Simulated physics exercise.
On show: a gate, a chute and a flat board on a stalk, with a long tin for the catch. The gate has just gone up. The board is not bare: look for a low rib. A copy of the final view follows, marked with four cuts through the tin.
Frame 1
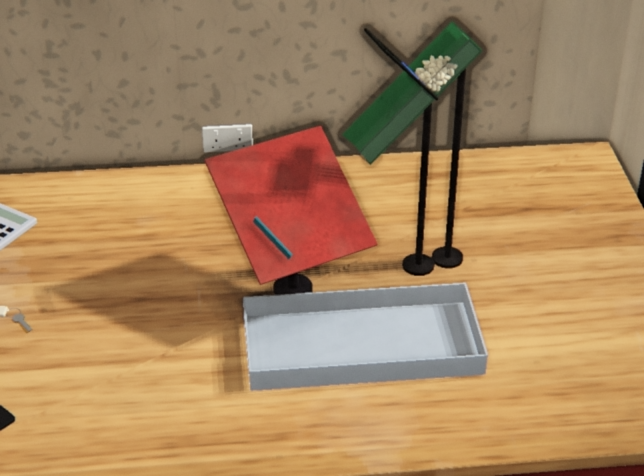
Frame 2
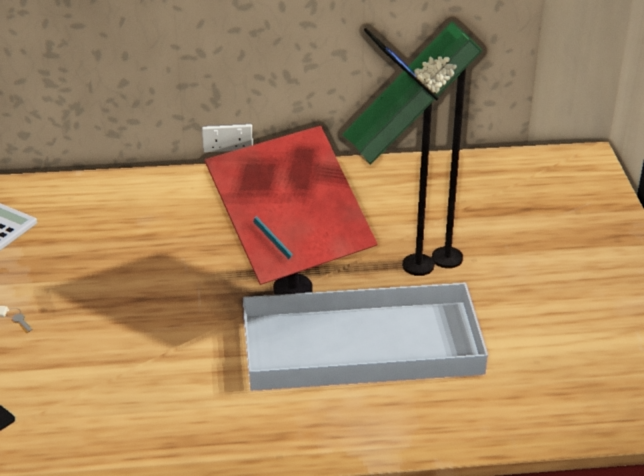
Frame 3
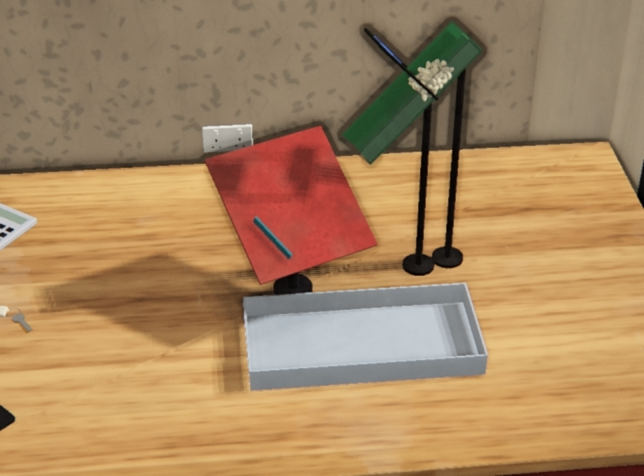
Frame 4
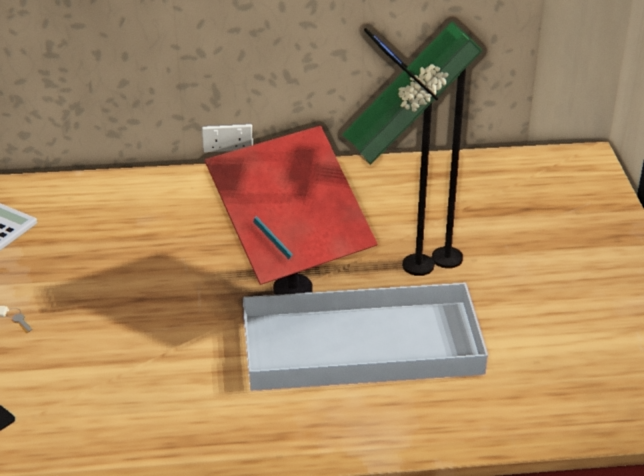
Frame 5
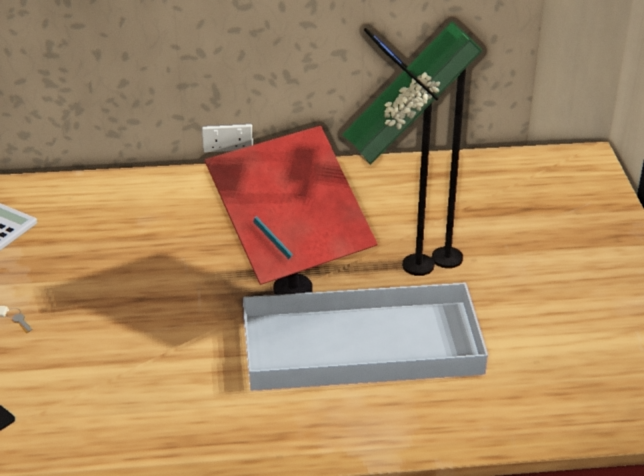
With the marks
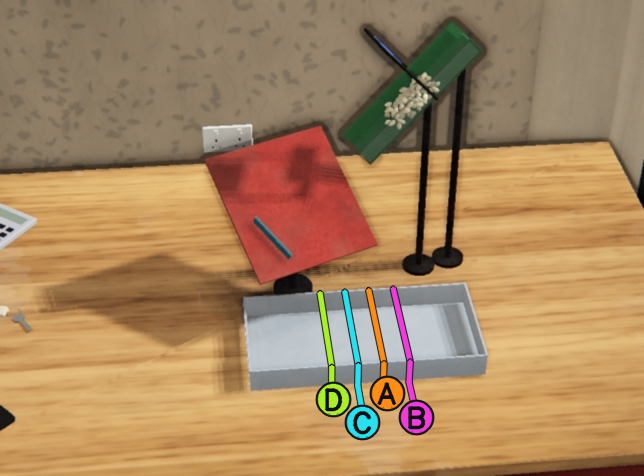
White beans slide slowly down a sloping green chute above a red board and an empty tin.
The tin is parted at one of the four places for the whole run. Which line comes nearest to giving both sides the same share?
Choose D.
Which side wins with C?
The left side.
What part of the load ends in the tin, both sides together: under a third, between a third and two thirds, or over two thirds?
Over two thirds.
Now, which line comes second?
The answer is C.
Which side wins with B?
Left.
On the marked copy, line A crosses the front rim at (383, 362); line B crosses the front rim at (410, 360); line C crosses the front rim at (358, 364); line D crosses the front rim at (331, 365).
With A, of what is caught, nearly all on the left of the divider, a small part on the right.
With B, of what is caught, all on the left of the divider, none on the right.
With C, of what is caught, most on the left of the divider, about a quarter on the right.
With D, of what is caught, about two thirds on the left of the divider, about a third on the right.
